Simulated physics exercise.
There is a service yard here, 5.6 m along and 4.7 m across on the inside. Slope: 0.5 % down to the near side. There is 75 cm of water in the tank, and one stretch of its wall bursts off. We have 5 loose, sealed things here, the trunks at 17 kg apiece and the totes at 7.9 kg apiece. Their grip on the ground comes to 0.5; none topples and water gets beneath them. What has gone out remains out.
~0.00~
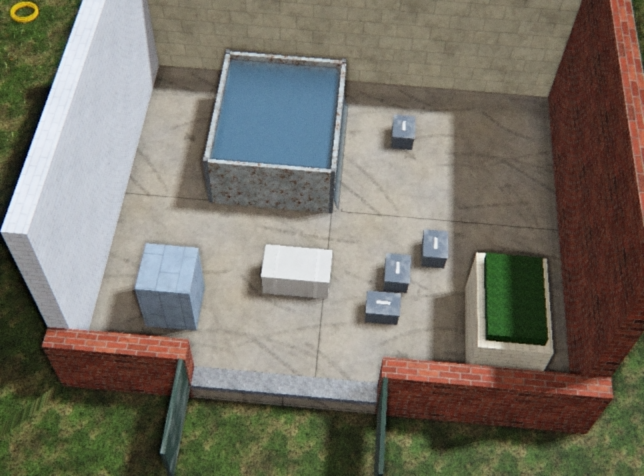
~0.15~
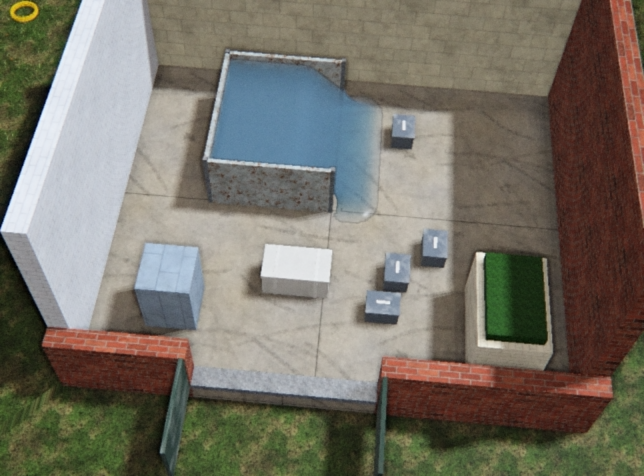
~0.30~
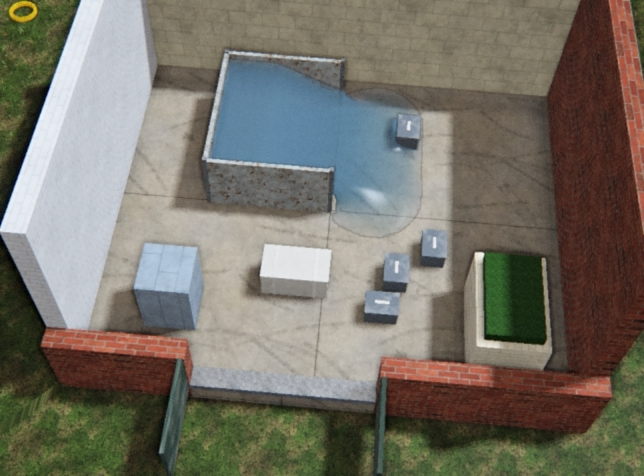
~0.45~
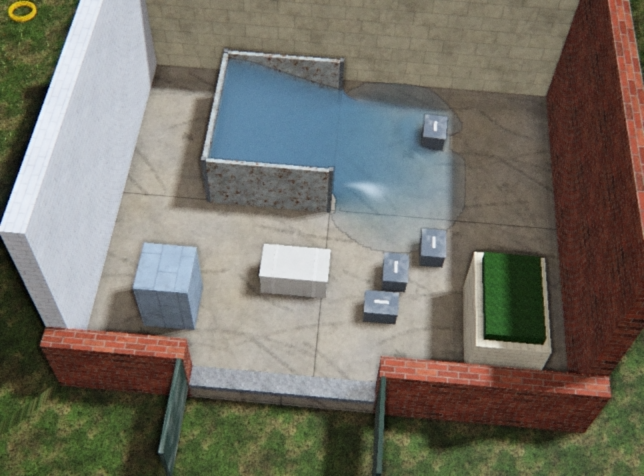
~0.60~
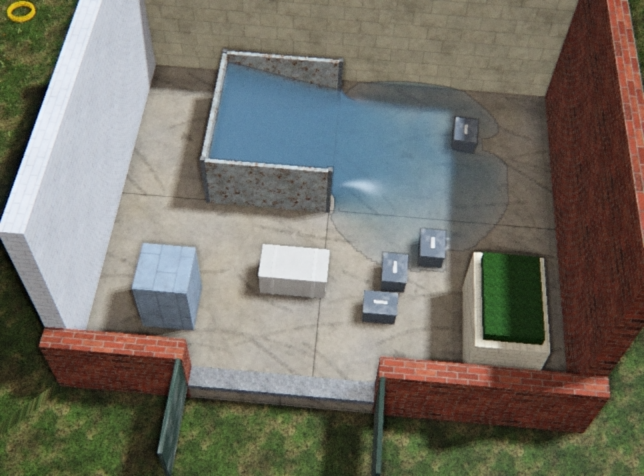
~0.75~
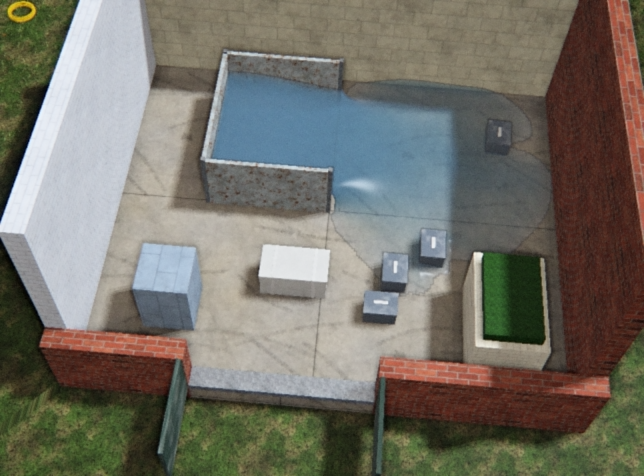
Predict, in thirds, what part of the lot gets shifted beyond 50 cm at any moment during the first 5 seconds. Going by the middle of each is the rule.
That part is two thirds or more.
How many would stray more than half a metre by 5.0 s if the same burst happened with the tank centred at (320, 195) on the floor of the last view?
The count would be 4.
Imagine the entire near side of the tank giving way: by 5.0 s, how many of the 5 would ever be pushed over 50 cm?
You'd get 2 in that case.
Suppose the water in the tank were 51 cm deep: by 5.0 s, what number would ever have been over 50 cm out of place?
In that case 4 of them.
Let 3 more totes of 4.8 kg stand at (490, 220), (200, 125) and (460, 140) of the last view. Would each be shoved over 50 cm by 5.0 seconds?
In order: Beyond it, within it, beyond it.
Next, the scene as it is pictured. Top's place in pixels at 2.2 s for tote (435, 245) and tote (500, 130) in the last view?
They should sit about (554, 264) and (523, 112) in the last view.
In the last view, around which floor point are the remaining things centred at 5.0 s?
(311, 252).
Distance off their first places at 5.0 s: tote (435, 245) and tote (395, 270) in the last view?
Shifts in order: 120 cm; 200 cm.
After 1.1 s 1 of 5 are over 50 cm from their spots; 1 afloat.
After 2.2 s 2 of 5 are over 50 cm from their spots; 2 afloat.
After 3.5 s 4 of 5 are over 50 cm from their spots; 4 afloat.
After 5.0 s 4 of 5 are over 50 cm from their spots, and 5 have been at some point; 3 afloat.
